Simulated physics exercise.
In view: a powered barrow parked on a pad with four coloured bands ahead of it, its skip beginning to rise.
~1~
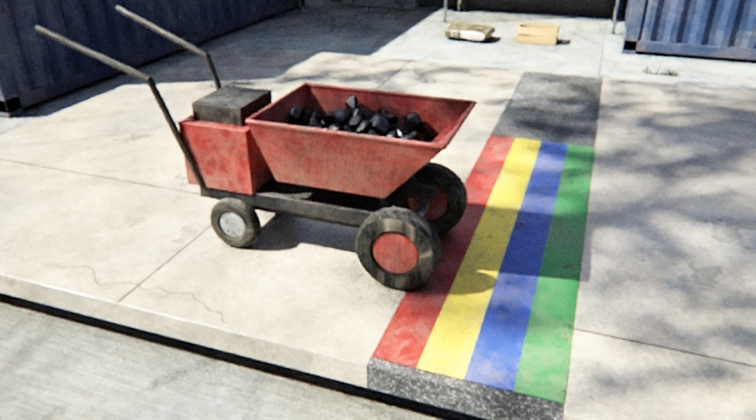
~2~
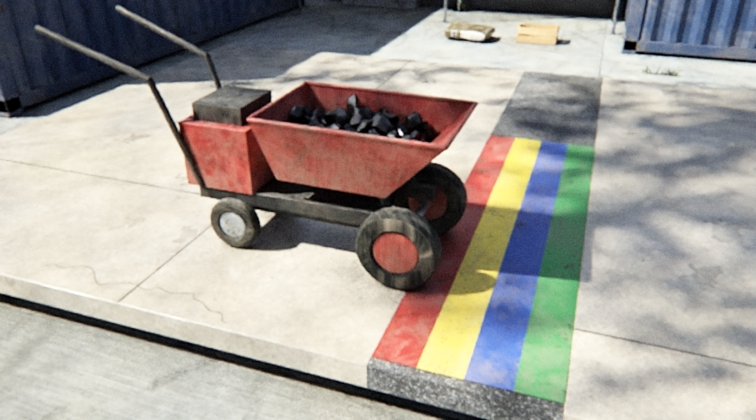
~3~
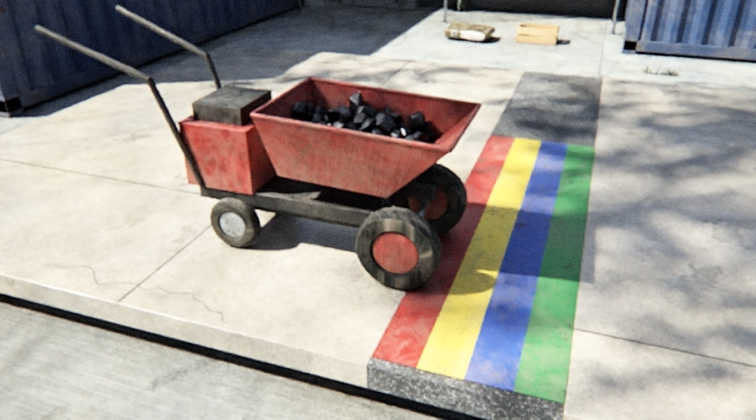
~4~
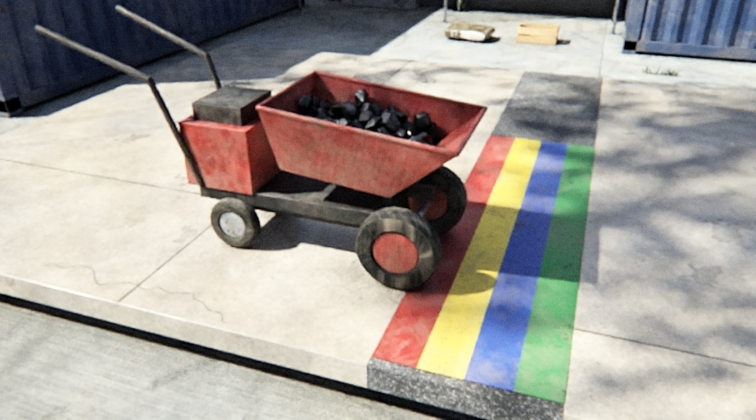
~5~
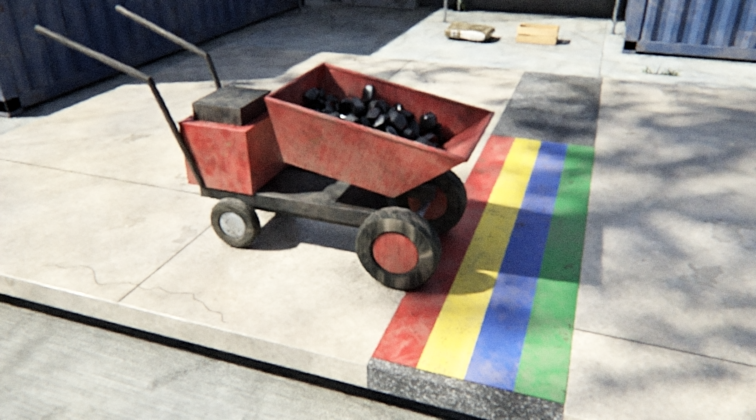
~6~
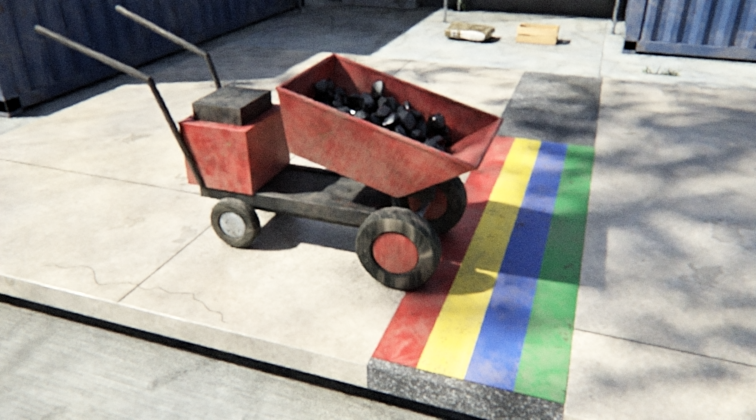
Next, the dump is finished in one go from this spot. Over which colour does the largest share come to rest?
The green one gets the largest share.
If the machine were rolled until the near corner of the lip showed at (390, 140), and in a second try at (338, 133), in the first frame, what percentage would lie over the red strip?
Near 0 % and 20 %.
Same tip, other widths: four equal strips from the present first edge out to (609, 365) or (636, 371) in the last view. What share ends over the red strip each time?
In turn 0 and 0 in a hundred.
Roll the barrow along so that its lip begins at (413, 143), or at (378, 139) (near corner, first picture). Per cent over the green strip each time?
About 30 and 20 per cent.
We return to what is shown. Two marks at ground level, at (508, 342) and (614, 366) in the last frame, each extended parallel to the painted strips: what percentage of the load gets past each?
Roughly 70 per cent, and 20 per cent.
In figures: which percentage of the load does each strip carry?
About: Red strip 0, yellow strip 0, blue strip 5, green strip 30 per cent.
Soon, skip tipped steeply; all in the skip.
A while on, skip tipped right over; about two thirds in the skip; a stray few over the blue strip; about a quarter over the green strip; a small part off the paint.
Towards the end, skip tipped right over; about a quarter in the skip; a small part over the blue strip; about a quarter over the green strip; about a third off the paint.
Finally, skip tipped right over; about a quarter in the skip; none over the red strip; none over the yellow strip; a small part over the blue strip; about a quarter over the green strip; about a third off the paint.
